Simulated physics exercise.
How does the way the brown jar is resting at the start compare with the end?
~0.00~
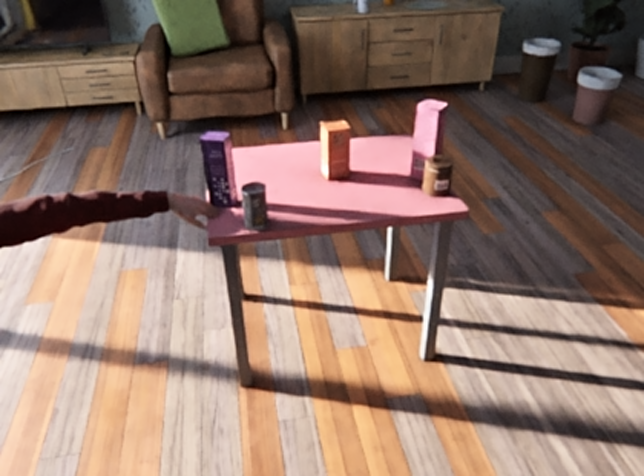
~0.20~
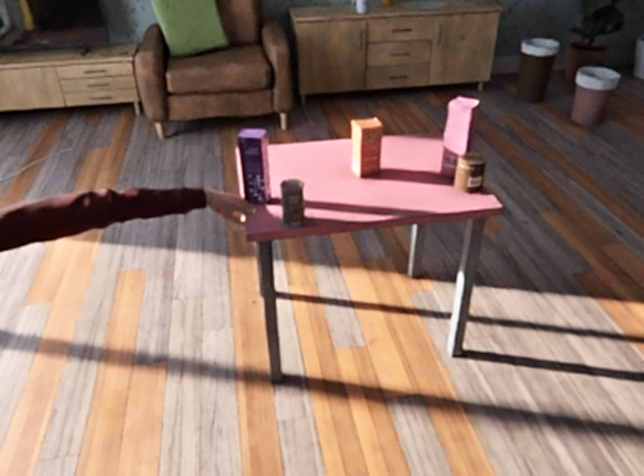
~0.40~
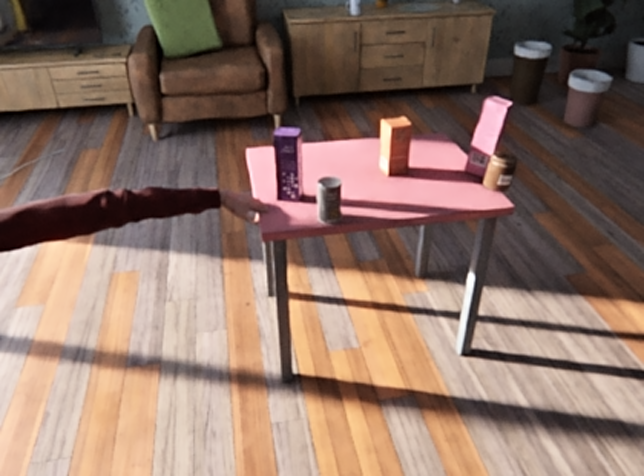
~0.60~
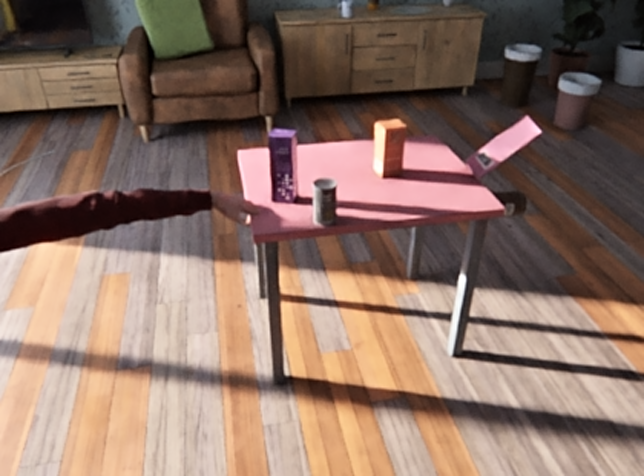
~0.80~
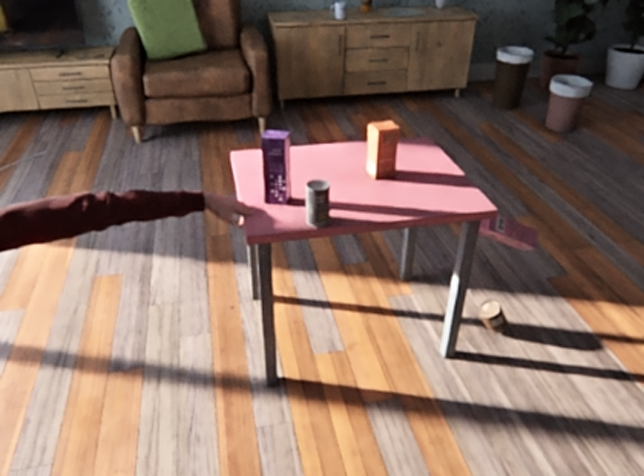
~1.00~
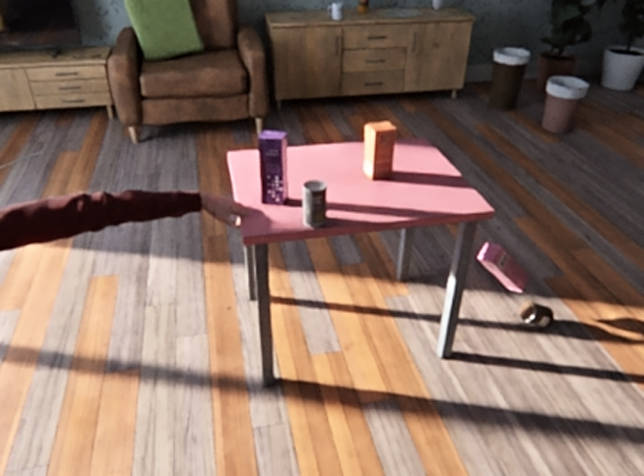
The brown jar stands upright on the table at the start, but by the end it is on its side down at the floor.
